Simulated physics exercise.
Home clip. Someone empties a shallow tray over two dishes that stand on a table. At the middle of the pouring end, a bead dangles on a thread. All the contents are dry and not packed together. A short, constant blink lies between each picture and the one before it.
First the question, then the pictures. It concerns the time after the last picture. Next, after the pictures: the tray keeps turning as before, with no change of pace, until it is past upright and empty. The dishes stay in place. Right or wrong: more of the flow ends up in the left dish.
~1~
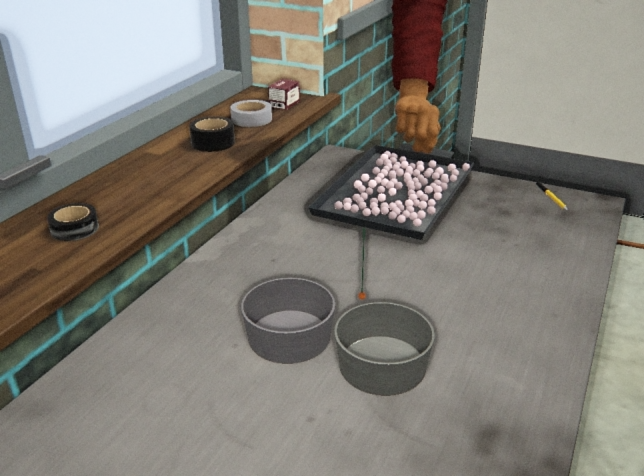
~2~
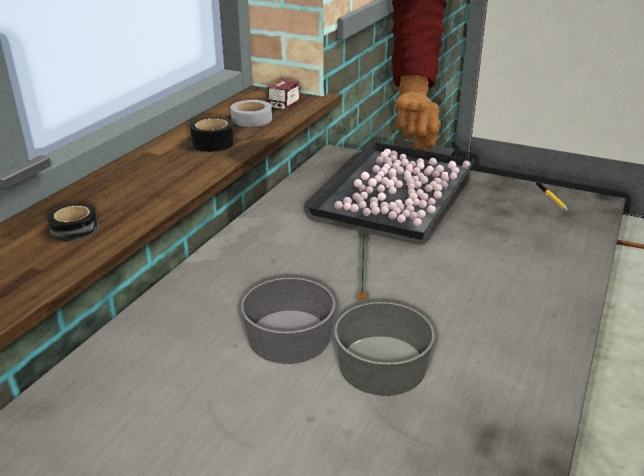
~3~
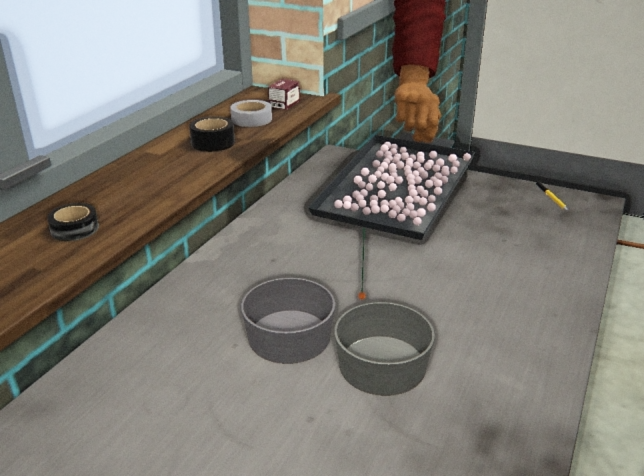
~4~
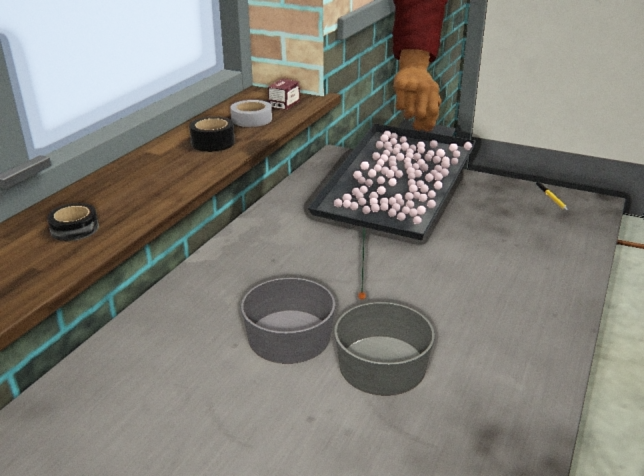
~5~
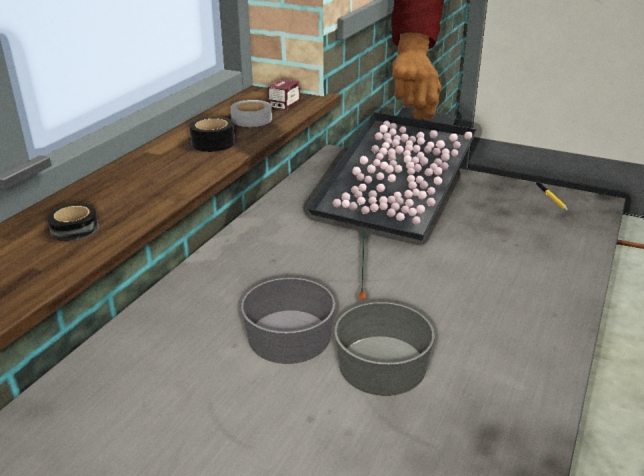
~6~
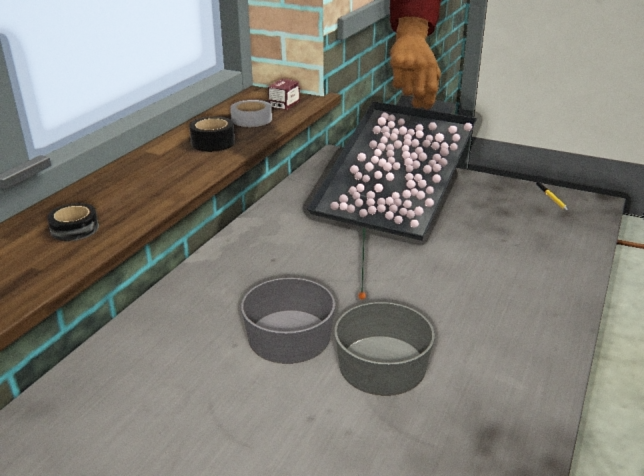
Wrong; more ends up in the right dish.
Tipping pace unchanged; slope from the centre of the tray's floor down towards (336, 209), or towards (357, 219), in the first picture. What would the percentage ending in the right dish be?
Near 0 % and 20 %.
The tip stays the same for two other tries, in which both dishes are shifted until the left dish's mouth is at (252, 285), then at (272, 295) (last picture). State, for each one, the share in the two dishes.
About 60% and about 70%.
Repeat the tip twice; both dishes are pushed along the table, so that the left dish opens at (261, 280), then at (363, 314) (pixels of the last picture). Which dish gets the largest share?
For the first position it is the one at right; for the second, the one at left.
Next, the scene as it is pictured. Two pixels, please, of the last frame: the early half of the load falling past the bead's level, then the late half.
Close to (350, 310), then close to (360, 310).
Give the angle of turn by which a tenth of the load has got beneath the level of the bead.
Around 65 degrees of turn.
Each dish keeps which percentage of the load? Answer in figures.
The left dish keeps near 20 in a hundred, the right dish near 60 in a hundred.
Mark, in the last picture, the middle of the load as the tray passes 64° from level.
I'd mark it close to (370, 221).
Soon, tray tipped steeply; about two thirds on the tray; a small part in the right dish; a stray few in the left dish; a stray few outside both; about a quarter in the air.
A while on, tray tipped past a quarter turn; a stray few on the tray; about half in the right dish; about a quarter in the left dish; a small part outside both; about a quarter in the air.
Towards the end, tray tipped past a quarter turn; about two thirds in the right dish; about a quarter in the left dish; a small part outside both.
Finally, tray tipped past a quarter turn; about two thirds in the right dish; about a quarter in the left dish; a small part outside both.
